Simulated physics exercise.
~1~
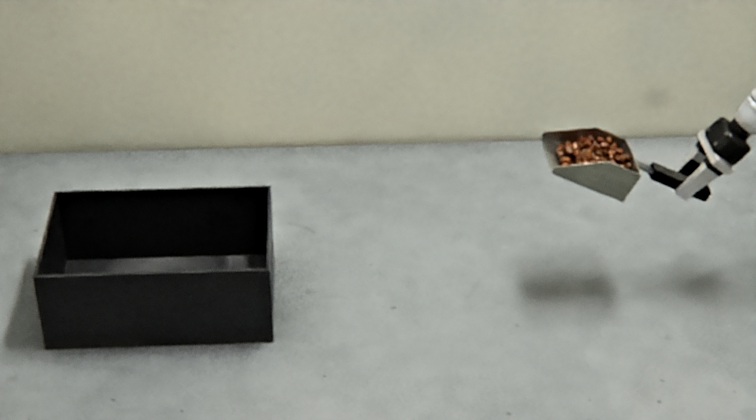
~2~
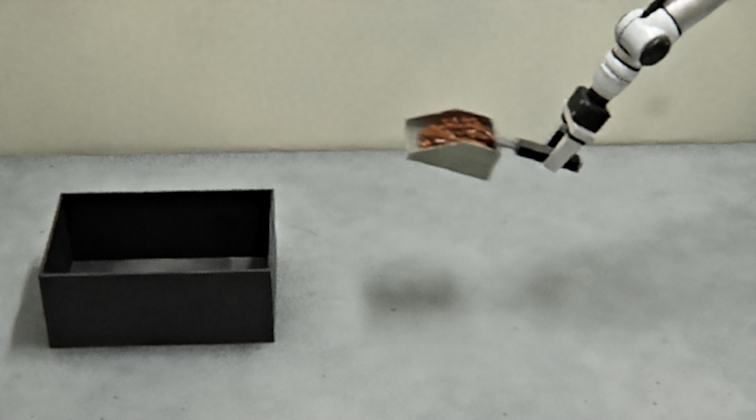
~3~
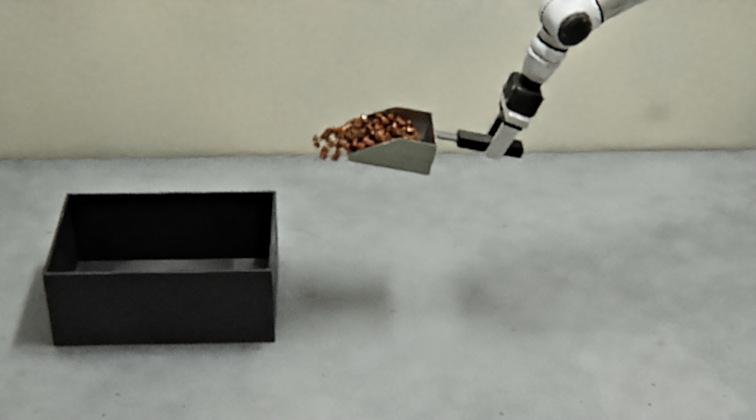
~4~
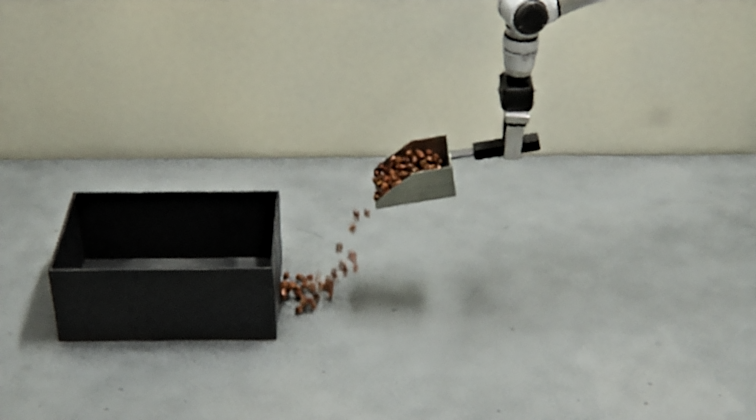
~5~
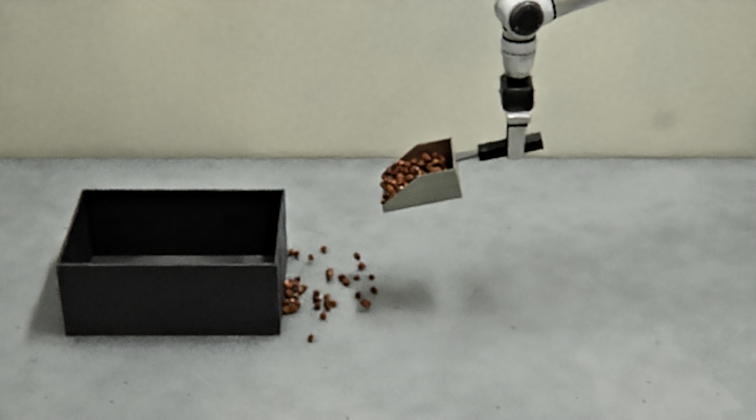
On a grey tabletop, a robot arm carried a scoop heaped with small brown pellets left toward a black open box, then tipped it, and some spilled short, scattering beside the box while the rest stayed in the scoop.
